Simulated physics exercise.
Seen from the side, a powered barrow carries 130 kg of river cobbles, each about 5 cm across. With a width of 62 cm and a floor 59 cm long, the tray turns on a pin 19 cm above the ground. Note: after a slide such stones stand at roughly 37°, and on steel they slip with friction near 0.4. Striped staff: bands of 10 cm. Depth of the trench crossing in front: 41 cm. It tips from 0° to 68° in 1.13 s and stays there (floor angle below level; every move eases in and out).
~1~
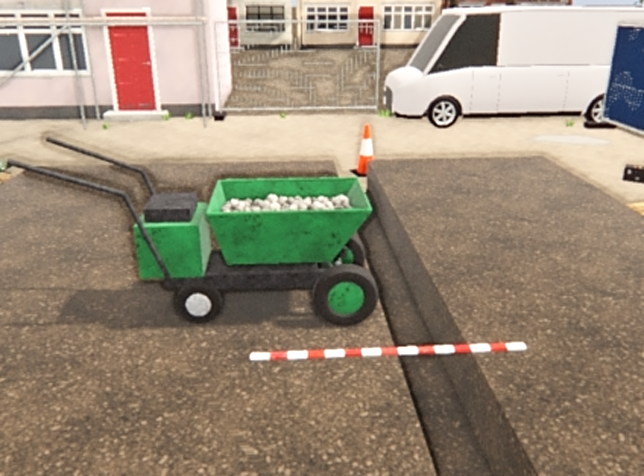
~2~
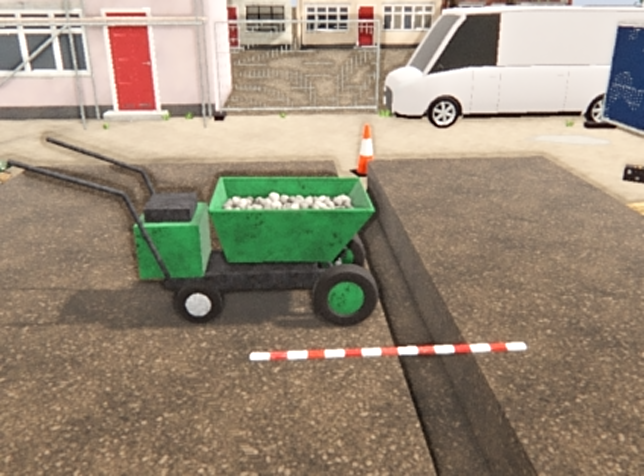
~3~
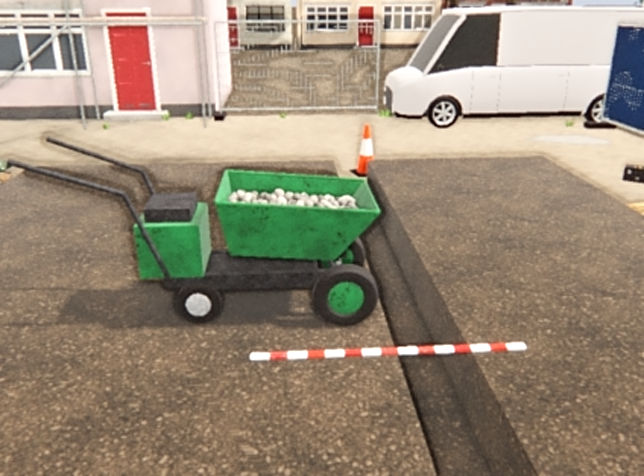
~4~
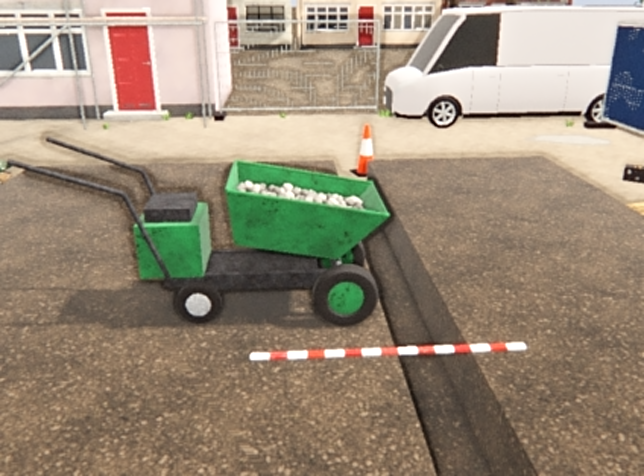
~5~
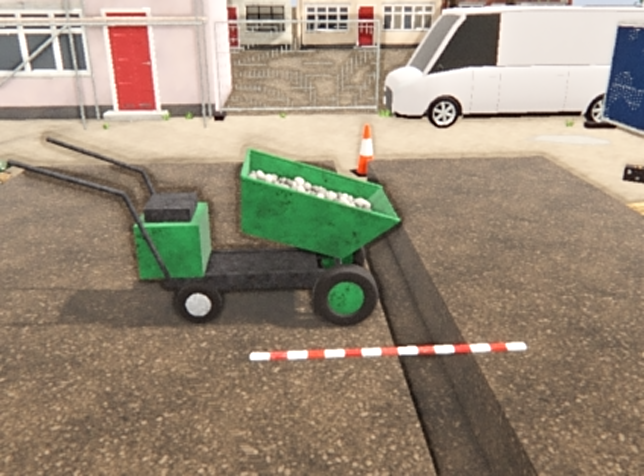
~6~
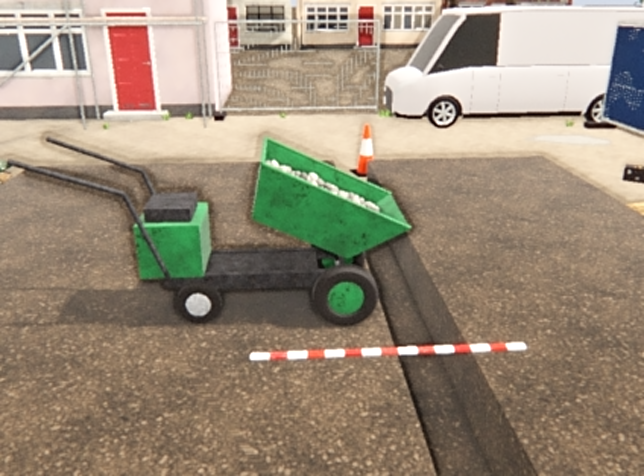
The video shows a green powered barrow loaded with pale stones standing beside a trench, near a red-and-white striped staff. Its tray tilts forward to the right, slowly at first, the rear rising while the wheels stay still.
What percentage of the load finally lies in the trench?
About 39 per cent.
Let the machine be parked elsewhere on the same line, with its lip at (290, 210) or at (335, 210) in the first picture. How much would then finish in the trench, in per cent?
80 and 80 %.
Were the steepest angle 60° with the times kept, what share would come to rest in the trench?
In that case some 25 per cent.
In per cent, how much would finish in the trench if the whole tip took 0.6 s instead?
It would come to roughly 30 per cent.
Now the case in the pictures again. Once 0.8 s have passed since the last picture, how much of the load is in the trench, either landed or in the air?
Roughly 5% by that time.
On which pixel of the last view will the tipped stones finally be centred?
I'd point to around (456, 295).
Then, 0.4 s after the last picture the floor is at 58°, 100 % in the tray; the foremost stones are at (416, 245).
Then, 0.8 s after the last picture the floor is at 68°, 79 % in the tray, 3 % in the trench, 18 % past the trench; the foremost stones are at (484, 299).
Then, 1.1 s after the last picture the floor is at 68°, 43 % in the tray, 8 % in the trench, 50 % past the trench; the foremost stones are at (575, 304).
Then, 3.1 s after the last picture the floor is at 68°, 7 % in the tray, 39 % in the trench, 53 % past the trench; the foremost stones are past the picture's edge.
